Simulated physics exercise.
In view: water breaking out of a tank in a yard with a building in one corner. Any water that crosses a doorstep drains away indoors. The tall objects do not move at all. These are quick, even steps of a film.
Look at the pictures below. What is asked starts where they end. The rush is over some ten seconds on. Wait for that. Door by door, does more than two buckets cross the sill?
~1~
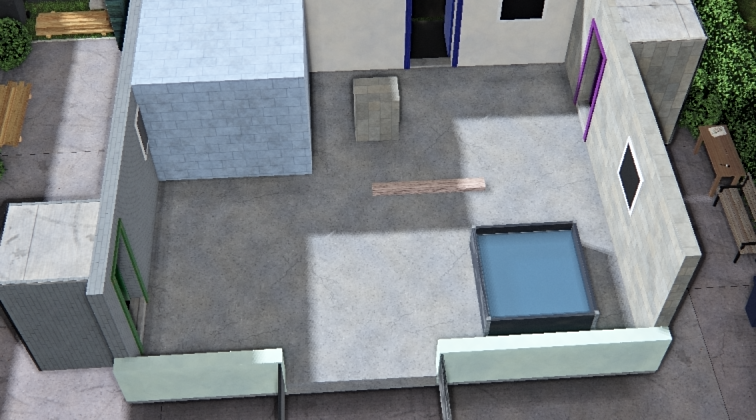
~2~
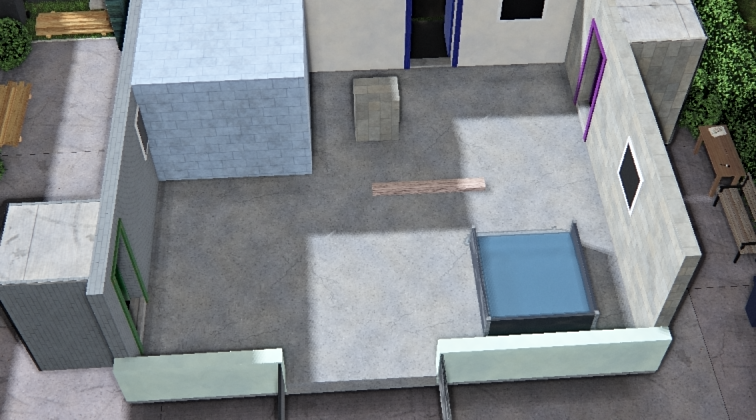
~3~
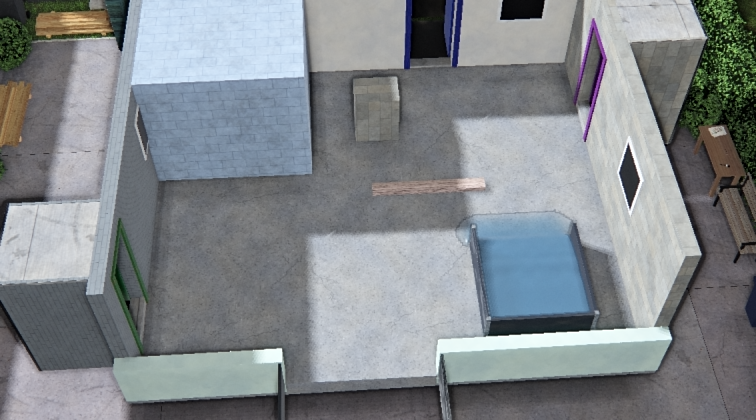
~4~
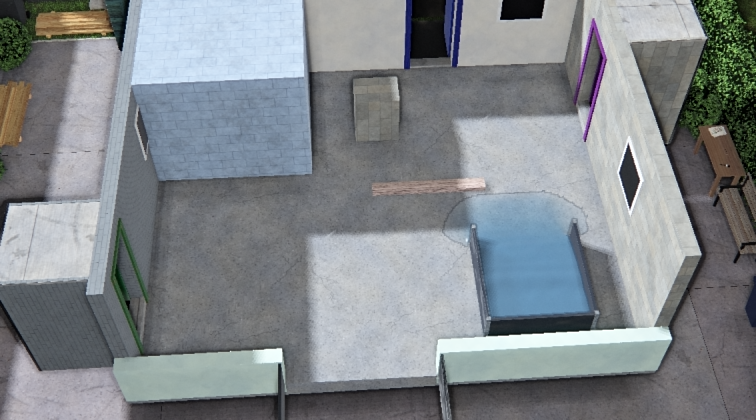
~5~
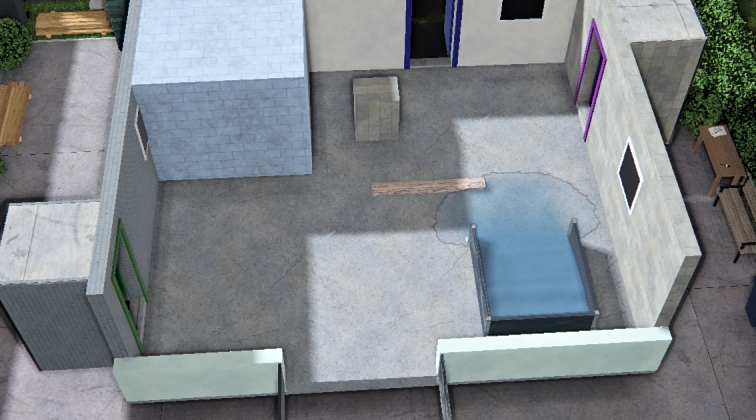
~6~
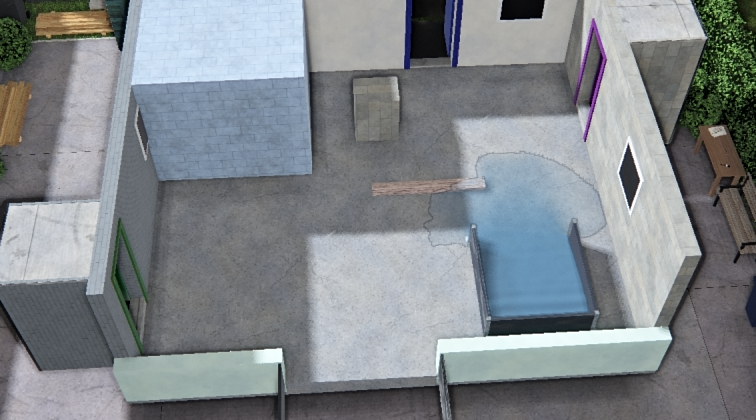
In the end blue door: Exceeds it. Purple door: Does not exceed it. Green door: Does not exceed it.
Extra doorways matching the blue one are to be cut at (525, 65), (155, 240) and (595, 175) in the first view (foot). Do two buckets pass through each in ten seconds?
First ends up above, second ends up below, third ends up above.
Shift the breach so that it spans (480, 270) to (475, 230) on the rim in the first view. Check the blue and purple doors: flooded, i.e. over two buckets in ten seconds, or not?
Blue door: Falls short; purple door: Falls short.
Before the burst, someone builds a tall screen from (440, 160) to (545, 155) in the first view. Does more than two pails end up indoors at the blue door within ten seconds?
My take: The blue door stays within the limit.
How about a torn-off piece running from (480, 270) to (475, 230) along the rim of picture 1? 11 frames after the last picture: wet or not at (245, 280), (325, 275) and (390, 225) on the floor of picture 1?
In the order given: Swamped, swamped and swamped.
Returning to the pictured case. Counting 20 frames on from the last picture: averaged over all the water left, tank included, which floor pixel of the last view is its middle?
Roughly (499, 157).
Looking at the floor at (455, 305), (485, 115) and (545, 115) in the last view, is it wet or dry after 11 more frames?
Taking them as listed, they are spared, waterlogged and waterlogged.
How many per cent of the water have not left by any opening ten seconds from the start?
About 96 %.
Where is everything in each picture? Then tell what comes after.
The first frame shows still water in the water tank at (533, 271).
In the second frame, water pours out on the water tank's far side and has run to (469, 241).
In the third frame, the front is at (461, 230), out from the gap on the water tank's far side.
In the fourth frame, water pours out on the water tank's far side and has run to (455, 213).
In the fifth frame, the front is at (540, 177), out from the gap on the water tank's far side.
In the sixth frame, the front is at (533, 158), out from the gap on the water tank's far side.
A moment on, water covers 25 % of the floor; the blue door not reached, the purple door not reached, the green door not reached.
Next, water covers 35 % of the floor; the blue door not reached, the purple door wet at the sill, nothing in, the green door not reached.
Then, water covers 45 % of the floor; the blue door under two buckets in, the purple door wet at the sill, nothing in, the green door not reached.
Later, water covers 50 % of the floor; the blue door over two buckets in, the purple door under two buckets in, the green door not reached.
In the end, water covers 75 % of the floor; the blue door over two buckets in, the purple door under two buckets in, the green door not reached.
